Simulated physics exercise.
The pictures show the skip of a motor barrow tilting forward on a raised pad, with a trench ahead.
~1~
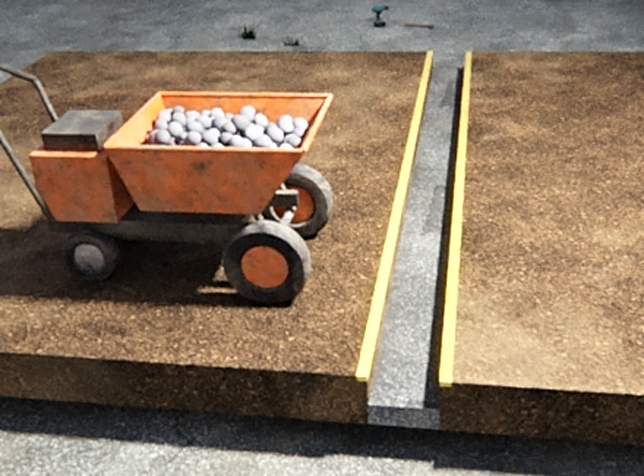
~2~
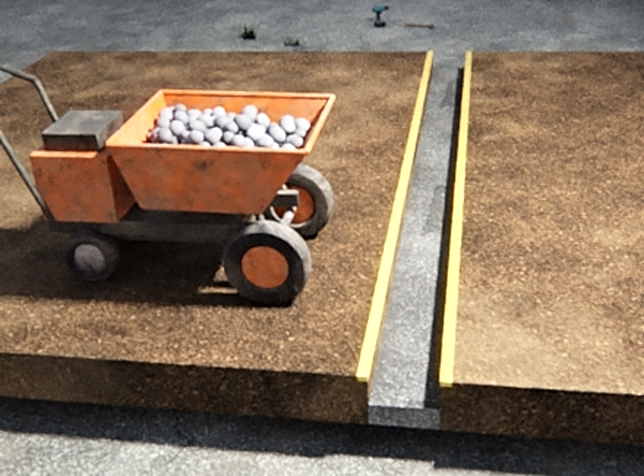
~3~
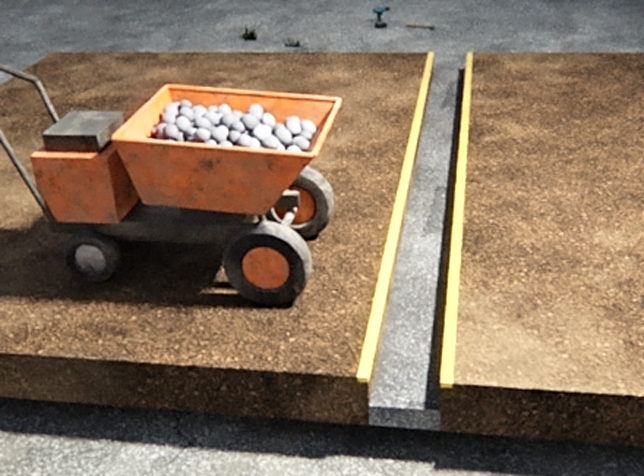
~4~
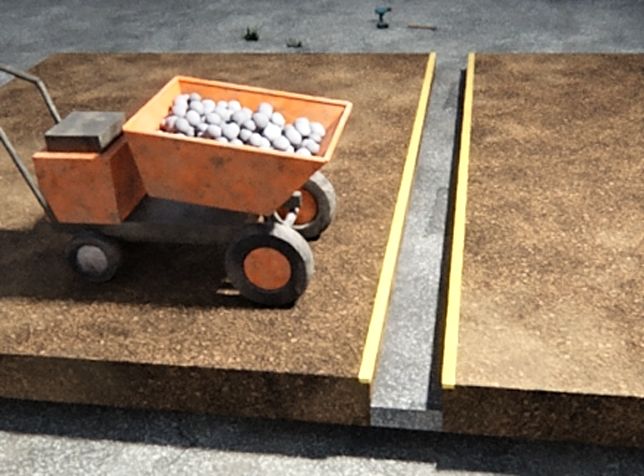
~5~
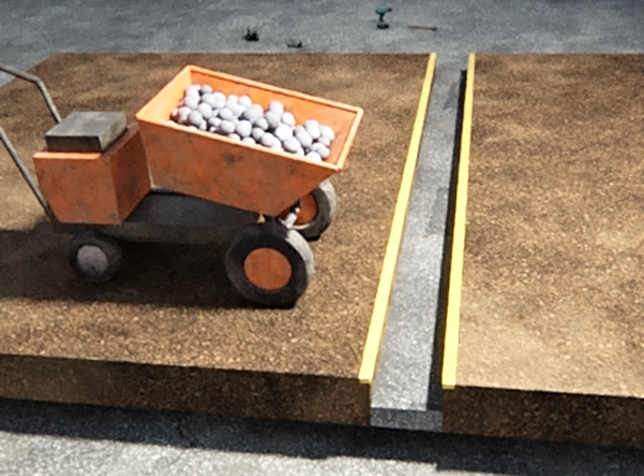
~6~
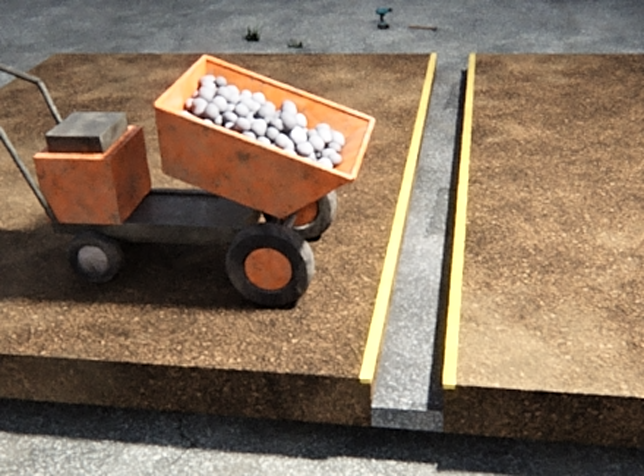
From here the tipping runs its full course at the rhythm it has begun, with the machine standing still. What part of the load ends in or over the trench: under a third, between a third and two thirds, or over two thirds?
Between the edges lies from one third to two thirds of the load.
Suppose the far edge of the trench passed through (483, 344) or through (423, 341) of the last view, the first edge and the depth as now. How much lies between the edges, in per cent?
About 80 and 20 per cent.
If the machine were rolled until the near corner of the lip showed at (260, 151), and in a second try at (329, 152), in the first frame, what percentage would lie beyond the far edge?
In turn 10 and 50 in a hundred.
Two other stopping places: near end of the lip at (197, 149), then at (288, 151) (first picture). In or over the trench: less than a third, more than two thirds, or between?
At the first place less than a third, at the second one to two thirds.
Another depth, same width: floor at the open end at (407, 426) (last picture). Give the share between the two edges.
Close to 70 per cent.
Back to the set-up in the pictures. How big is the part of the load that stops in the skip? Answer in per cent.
It comes to 25 per cent or so.
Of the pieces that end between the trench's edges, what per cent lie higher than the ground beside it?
Near 30 %.
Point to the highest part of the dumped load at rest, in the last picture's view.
At about (436, 250).
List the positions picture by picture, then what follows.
The first frame shows lip of the skip near (303, 152), level; top of the load near (206, 139), round cobbles; first edge of the trench near (370, 336); far edge near (448, 340), the trench under half as wide as the skip, and about half as deep as wide.
The second frame shows lip of the skip near (306, 153), tipped barely; top of the load near (208, 138).
The third frame shows lip of the skip near (313, 156), tipped barely; top of the load near (204, 126).
The fourth frame shows lip of the skip near (325, 162), tipped a little; top of the load near (206, 124).
The fifth frame shows lip of the skip near (338, 169), tipped a little; top of the load near (203, 112).
The sixth frame shows lip of the skip near (352, 179), tipped clearly; top of the load near (213, 120); first edge of the trench near (374, 338); far edge near (452, 342).
Shortly afterwards, skip tipped steeply; the whole lot in the skip.
Next, skip tipped right over; the bulk in the skip; near a quarter in or heaped over the trench; a little beyond it; only a few falling.
Some moments later, skip tipped right over; near a quarter in the skip; near half in or heaped over the trench; near a quarter beyond it.
In the end, skip tipped right over; near a quarter in the skip; near half in or heaped over the trench; near a quarter beyond it.
